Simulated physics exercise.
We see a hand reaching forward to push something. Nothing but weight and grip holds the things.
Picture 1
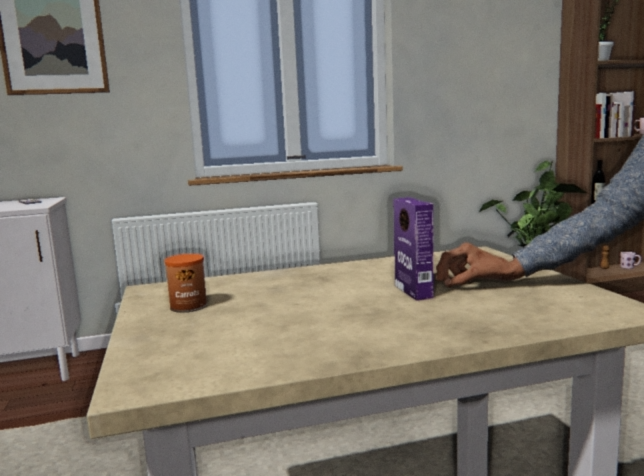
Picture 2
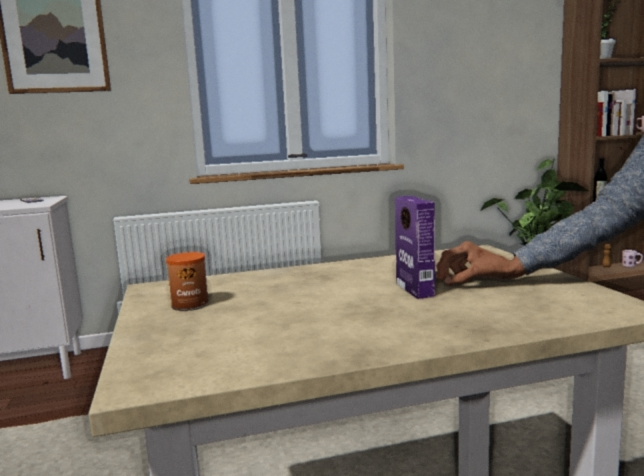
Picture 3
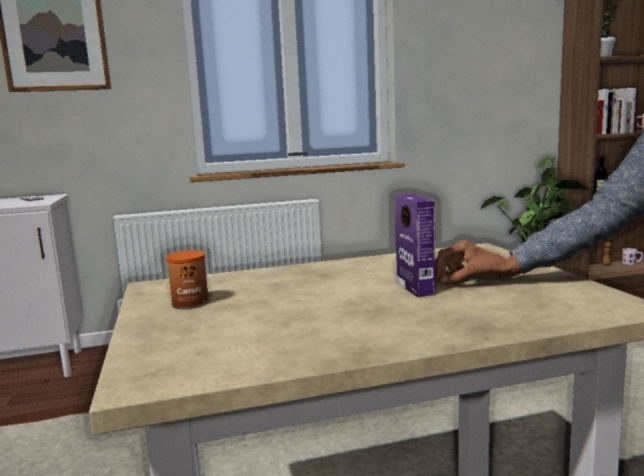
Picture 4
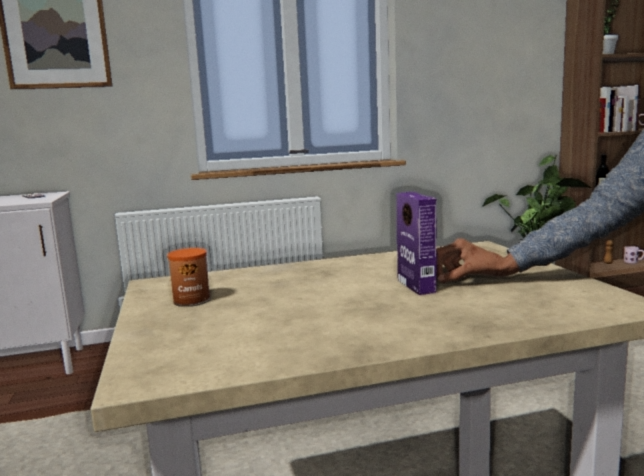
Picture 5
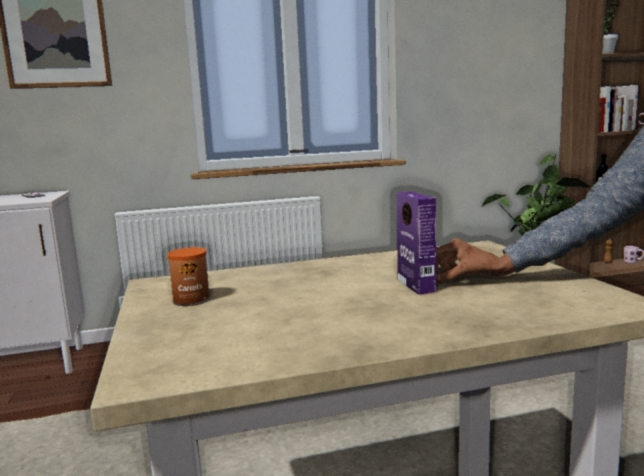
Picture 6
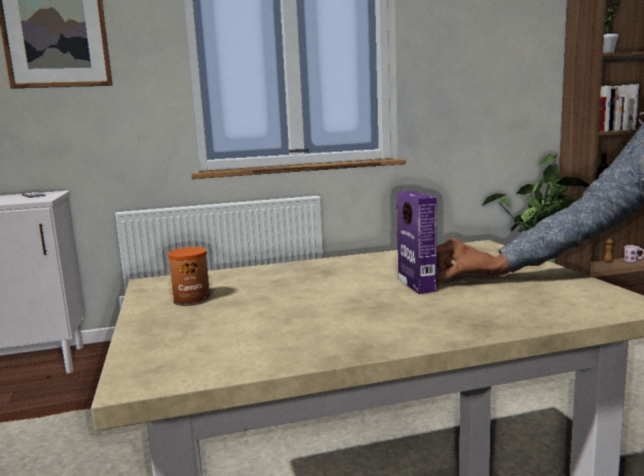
In this clip, a hand reaches in from the right to the side of a purple packet on a table, with an orange container standing to the left; the hand and objects barely move, with only very slight shifts visible.
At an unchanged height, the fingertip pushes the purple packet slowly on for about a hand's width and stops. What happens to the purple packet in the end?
The purple packet holds its position upright.
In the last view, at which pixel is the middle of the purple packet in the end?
End position, last frame: About (362, 247).
Then, 0.30 s after the last picture, purple packet slid a little near (406, 242).
Then, 0.60 s after the last picture, purple packet slid a little near (394, 243).
Then, 1.00 s after the last picture, purple packet slid about its own width near (377, 245).
Then, 1.30 s after the last picture, purple packet slid about its own width near (365, 246).
At rest, moved from the start, purple packet. Seen from the same camera at the end, purple packet near (362, 247).
